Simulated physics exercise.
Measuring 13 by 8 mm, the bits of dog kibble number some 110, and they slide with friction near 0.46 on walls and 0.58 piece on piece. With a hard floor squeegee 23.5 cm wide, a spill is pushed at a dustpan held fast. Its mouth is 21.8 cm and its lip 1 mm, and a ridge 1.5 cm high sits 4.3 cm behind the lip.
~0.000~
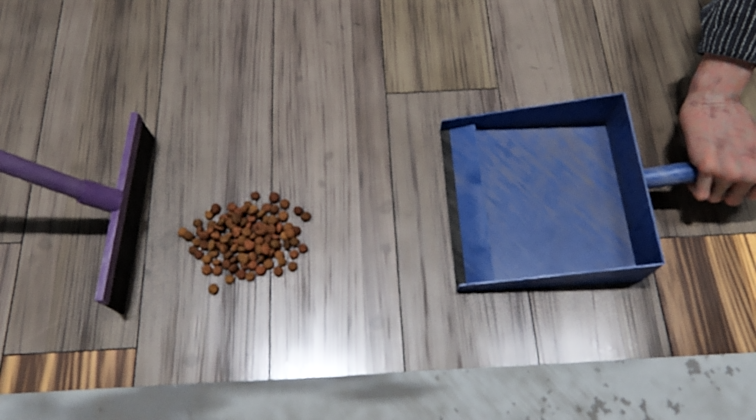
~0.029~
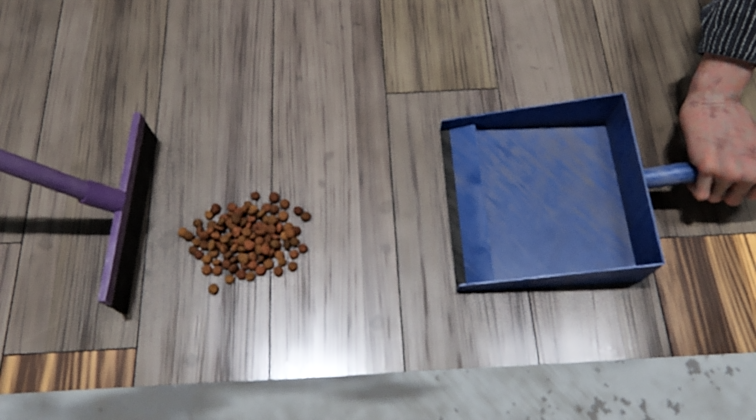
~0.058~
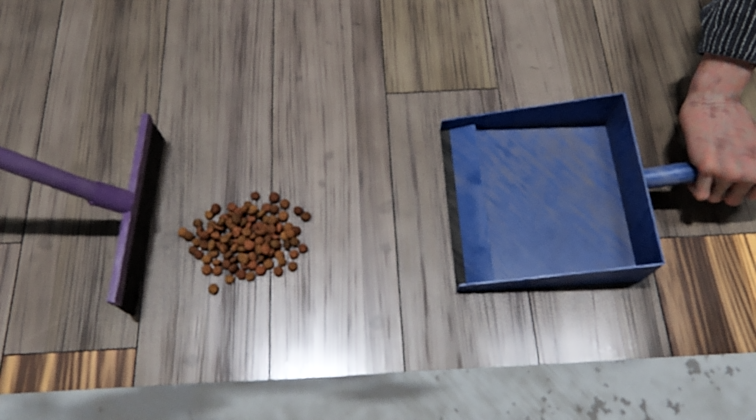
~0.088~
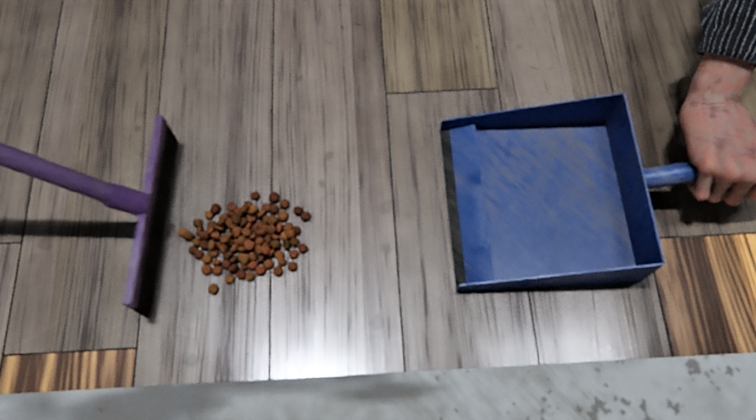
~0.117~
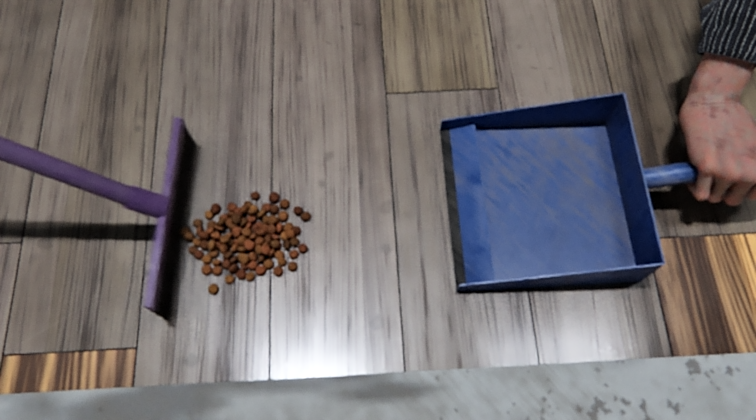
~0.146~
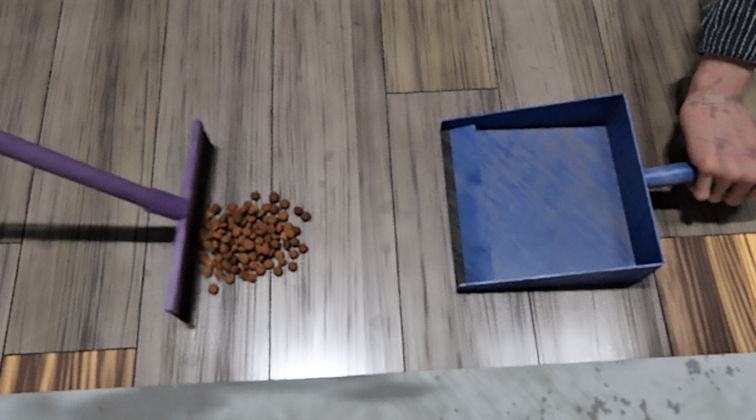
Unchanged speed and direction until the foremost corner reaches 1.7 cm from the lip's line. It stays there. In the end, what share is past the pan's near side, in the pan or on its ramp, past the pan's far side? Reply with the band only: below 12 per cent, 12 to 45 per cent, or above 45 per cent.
Near side: 12 to 45 per cent; pan: 12 to 45 per cent; far side: Below 12 per cent.
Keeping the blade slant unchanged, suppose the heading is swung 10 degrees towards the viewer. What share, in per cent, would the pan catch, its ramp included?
That would give about 20 percent.
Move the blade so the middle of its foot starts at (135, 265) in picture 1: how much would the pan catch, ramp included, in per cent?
I'd estimate about 30 per cent.
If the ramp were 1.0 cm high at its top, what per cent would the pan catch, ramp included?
Then around 35 percent, ramp counted.
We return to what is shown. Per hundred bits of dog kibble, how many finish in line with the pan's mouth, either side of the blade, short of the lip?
I'd estimate close to 40 per cent.
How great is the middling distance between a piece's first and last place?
I'd say near 26 cm.
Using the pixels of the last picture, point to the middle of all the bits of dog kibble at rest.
I'd say roughly (456, 256).
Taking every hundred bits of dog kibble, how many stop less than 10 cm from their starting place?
I'd say about 0 per cent.
Then, at 0.33 s, middle of the blade 16 cm from the lip; 0 % over the lip, far side 0 %, near side 10 %.
After 0.45 s, middle of the blade 7 cm from the lip; 0 % over the lip, far side 0 %, near side 20 %.
Then, at 0.70 s, middle of the blade 3 cm from the lip; 35 % over the lip, far side 0 %, near side 25 %.
By 1.2 s all is still; near side 25 %, pan 35 %, far side 0 %, in front of the lip or behind the blade 40 %.
